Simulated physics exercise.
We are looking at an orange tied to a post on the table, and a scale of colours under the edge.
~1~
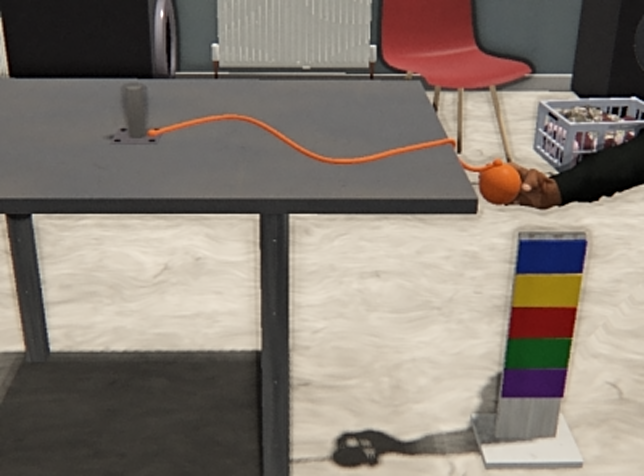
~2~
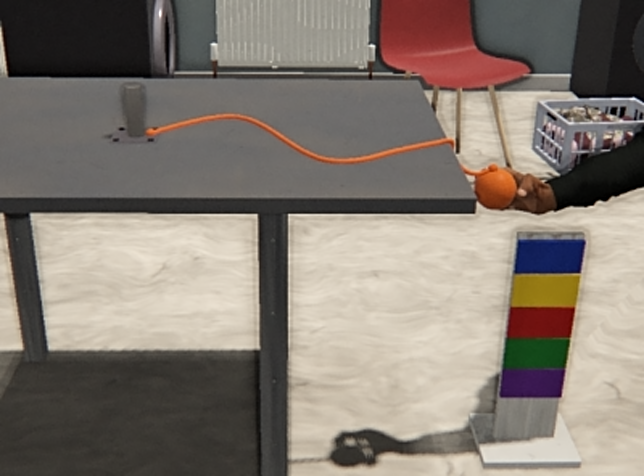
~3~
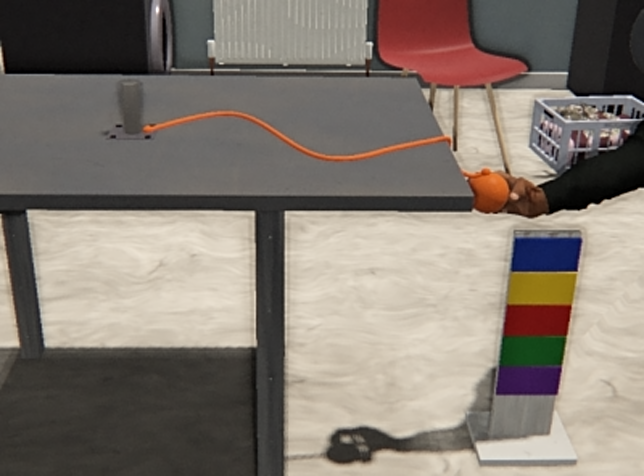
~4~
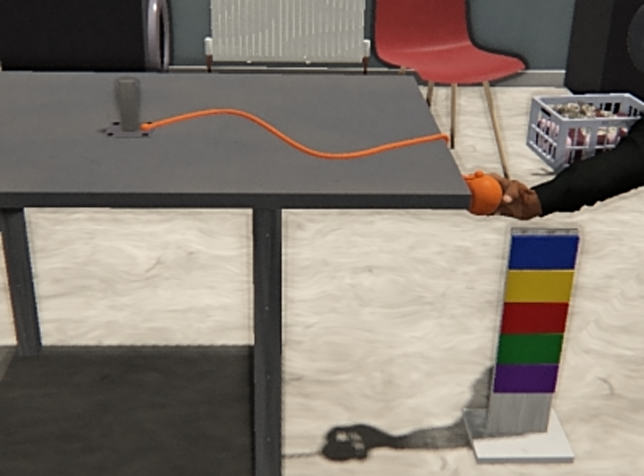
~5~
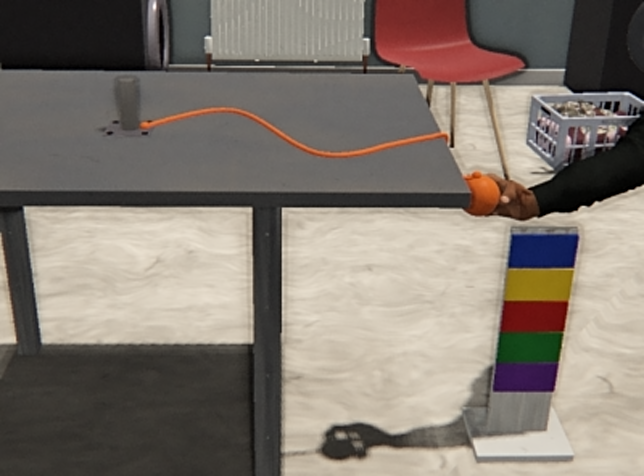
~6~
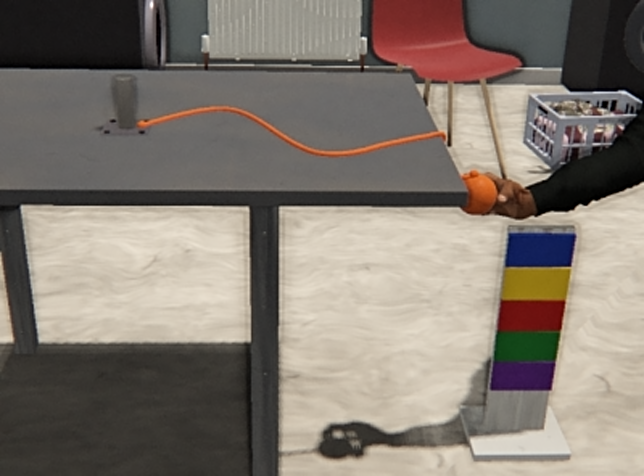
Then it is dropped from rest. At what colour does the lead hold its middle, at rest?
Its centre hangs level with the red band.
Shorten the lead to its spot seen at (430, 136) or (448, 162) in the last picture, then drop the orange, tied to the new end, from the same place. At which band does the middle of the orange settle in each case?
It would be blue; yellow.
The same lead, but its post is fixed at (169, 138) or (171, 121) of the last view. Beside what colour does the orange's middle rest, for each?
One after the other, green; green.
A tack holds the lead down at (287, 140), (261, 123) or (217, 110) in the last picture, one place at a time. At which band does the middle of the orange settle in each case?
In that order: Blue; yellow; yellow.
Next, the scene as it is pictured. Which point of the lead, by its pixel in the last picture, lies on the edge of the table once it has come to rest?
The one at (350, 154).
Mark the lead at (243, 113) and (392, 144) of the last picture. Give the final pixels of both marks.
About (267, 129), and the other about (437, 183).
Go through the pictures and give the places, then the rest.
In the first frame, orange (499, 184); blue (552, 258); yellow (548, 291); red (543, 324); green (539, 354); purple (535, 384).
In the second frame, orange (495, 189); lead through (182, 125) (251, 121) (293, 146) (358, 161) (427, 145).
In the third frame, orange (488, 193).
In the fourth frame, orange (481, 195); lead through (176, 120) (246, 116) (288, 141) (353, 156) (421, 141).
In the fifth frame, orange (479, 196).
In the sixth frame, orange (476, 195); lead through (173, 117) (243, 113) (285, 138) (350, 154) (418, 138).
A little later, orange near (409, 309); level with red.
Next, orange near (442, 308); level with red.
When it is over, orange near (429, 310); level with red. Its middle rests at the red band.
